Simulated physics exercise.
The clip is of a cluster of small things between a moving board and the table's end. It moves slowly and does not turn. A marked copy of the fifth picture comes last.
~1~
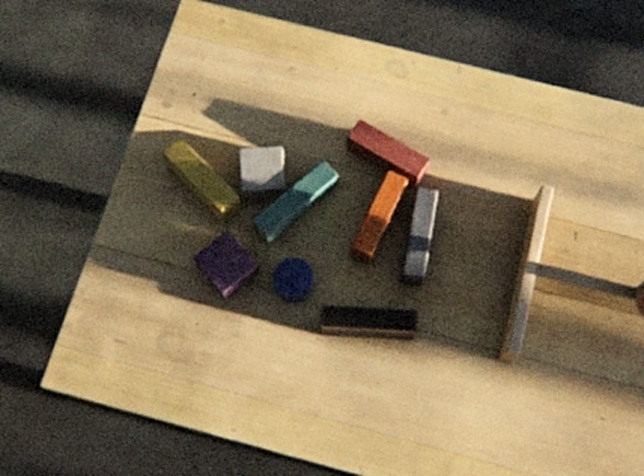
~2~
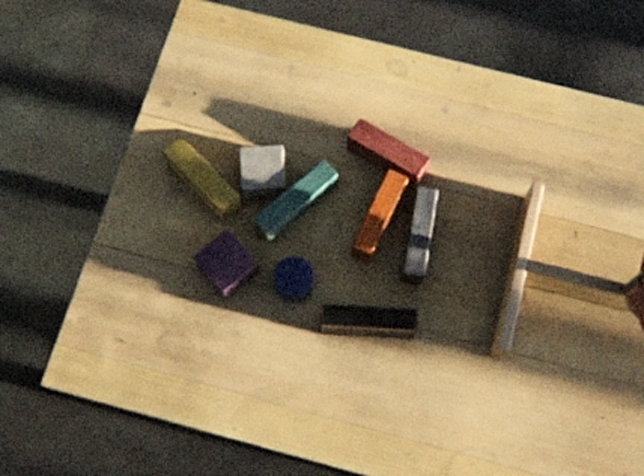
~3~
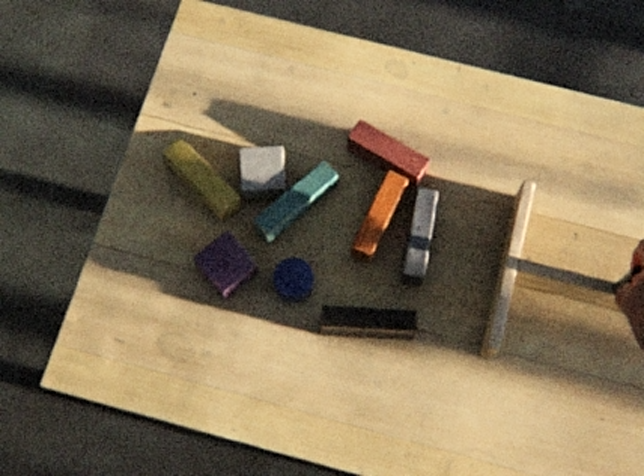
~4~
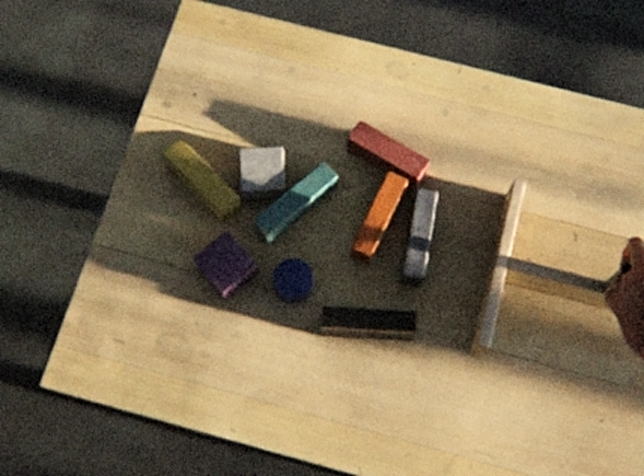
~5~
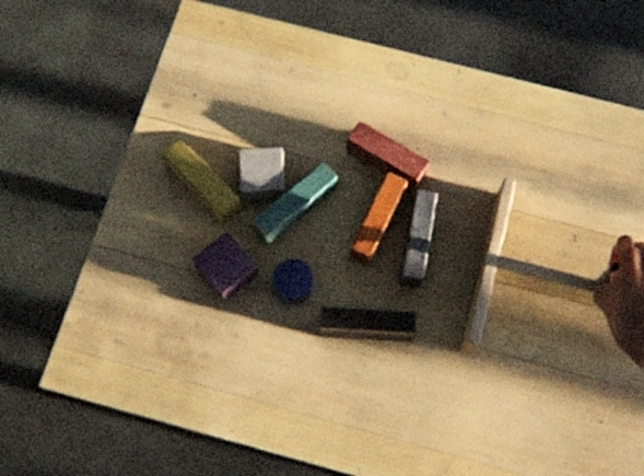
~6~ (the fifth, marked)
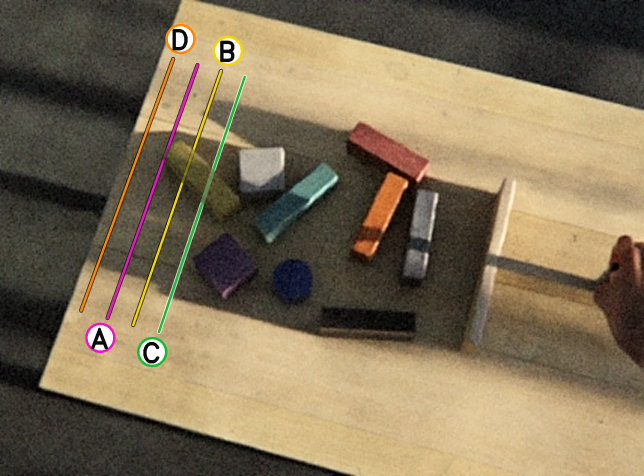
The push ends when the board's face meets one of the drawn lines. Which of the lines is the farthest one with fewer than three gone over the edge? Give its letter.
Line B.
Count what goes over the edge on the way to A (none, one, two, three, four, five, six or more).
By then, three.
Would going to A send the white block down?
Yes.
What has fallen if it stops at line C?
The yellow bar.
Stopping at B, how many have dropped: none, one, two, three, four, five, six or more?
In all, two.
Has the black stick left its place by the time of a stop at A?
Yes.
On the marked copy, A at (155, 186); B at (179, 192); C at (204, 198); D at (129, 179).
With B. Early on, board (378, 229); red bar (352, 145); black stick (300, 311).
Further on, board (264, 200); yellow bar (161, 168); white block (193, 139).
At the end, board (179, 178); yellow bar over the edge; white block over the edge; two fallen.
As for the rest, A drops three; C is within the limit but short; D drops five.
